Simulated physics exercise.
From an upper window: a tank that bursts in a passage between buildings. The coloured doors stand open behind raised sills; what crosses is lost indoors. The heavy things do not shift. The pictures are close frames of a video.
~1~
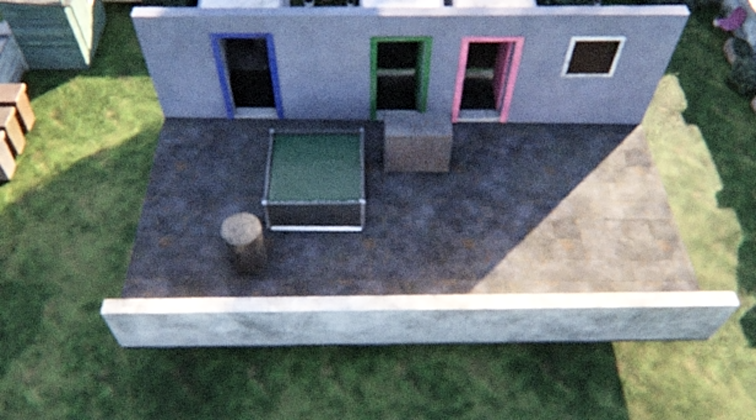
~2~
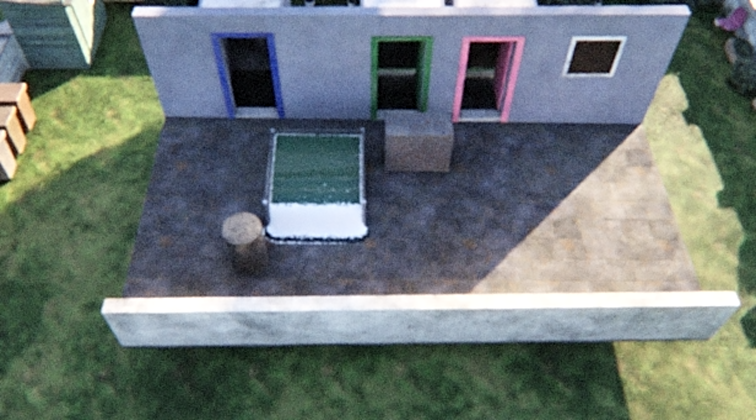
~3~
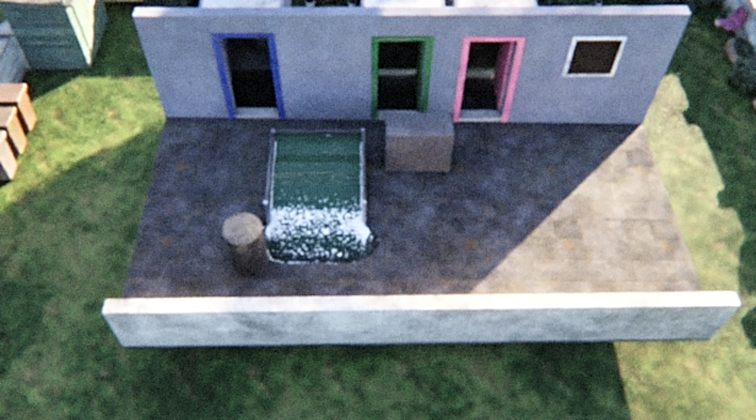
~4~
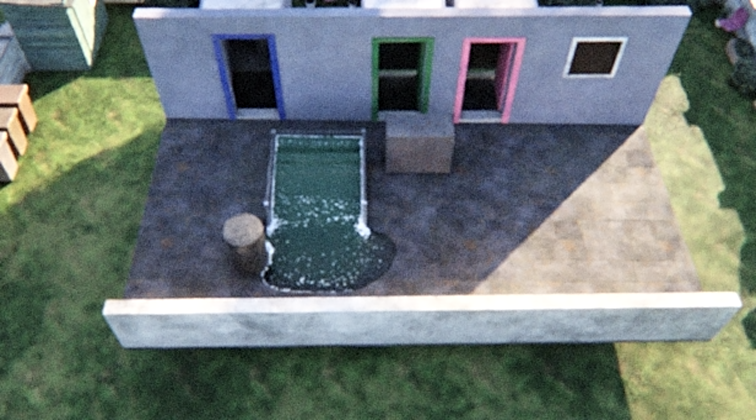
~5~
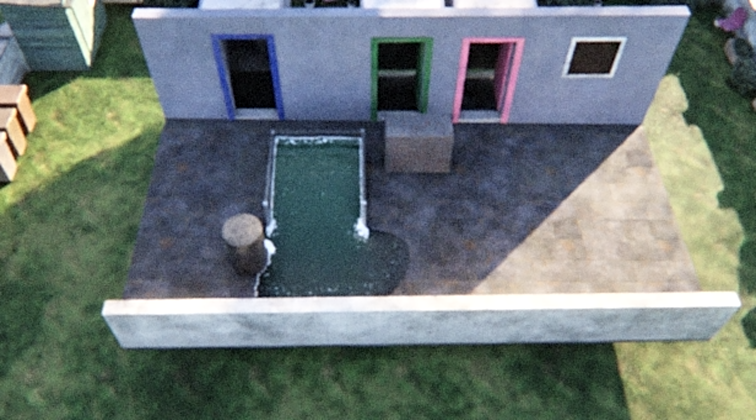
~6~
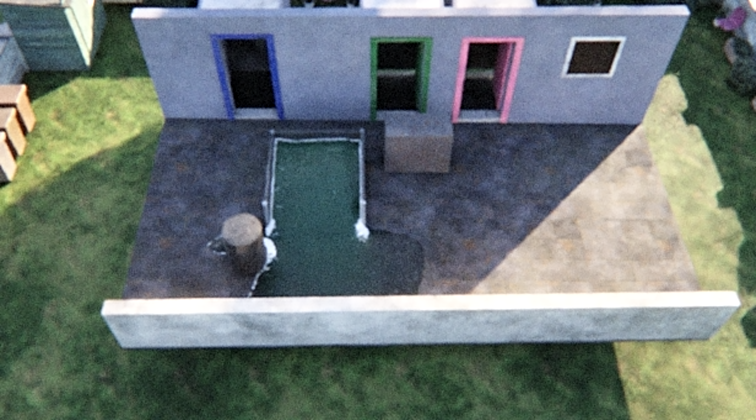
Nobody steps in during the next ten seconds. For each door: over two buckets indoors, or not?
In the end: The pink door holds within the limit; the green door holds within the limit; the blue door holds within the limit.
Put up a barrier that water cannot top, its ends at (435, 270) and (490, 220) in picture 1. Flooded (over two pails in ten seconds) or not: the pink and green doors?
One by one: Pink door takes less, green door takes less.
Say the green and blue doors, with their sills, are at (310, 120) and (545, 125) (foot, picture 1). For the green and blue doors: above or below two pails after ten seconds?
Then: The green door takes less, the blue door keeps below it.
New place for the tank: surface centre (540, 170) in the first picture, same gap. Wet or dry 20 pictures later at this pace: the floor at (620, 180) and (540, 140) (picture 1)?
As listed: Dry, not flooded.
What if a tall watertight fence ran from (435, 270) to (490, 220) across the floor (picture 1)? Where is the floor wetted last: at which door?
I say the one in green.
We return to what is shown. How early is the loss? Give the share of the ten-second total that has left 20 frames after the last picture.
I make it 20 per cent.
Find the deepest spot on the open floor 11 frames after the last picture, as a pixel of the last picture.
Roughly at (310, 319).
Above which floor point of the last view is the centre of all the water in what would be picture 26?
I would point to (384, 260).
A moment on, water covers 20 % of the floor; the pink door not reached, the green door not reached, the blue door not reached.
Next, water covers 30 % of the floor; the pink door not reached, the green door not reached, the blue door not reached.
Then, water covers 55 % of the floor; the pink door not reached, the green door not reached, the blue door not reached.
Later, water covers 60 % of the floor; the pink door not reached, the green door not reached, the blue door not reached.
In the end, water covers 40 % of the floor; the pink door not reached, the green door wet at the sill, nothing in, the blue door wet at the sill, nothing in.
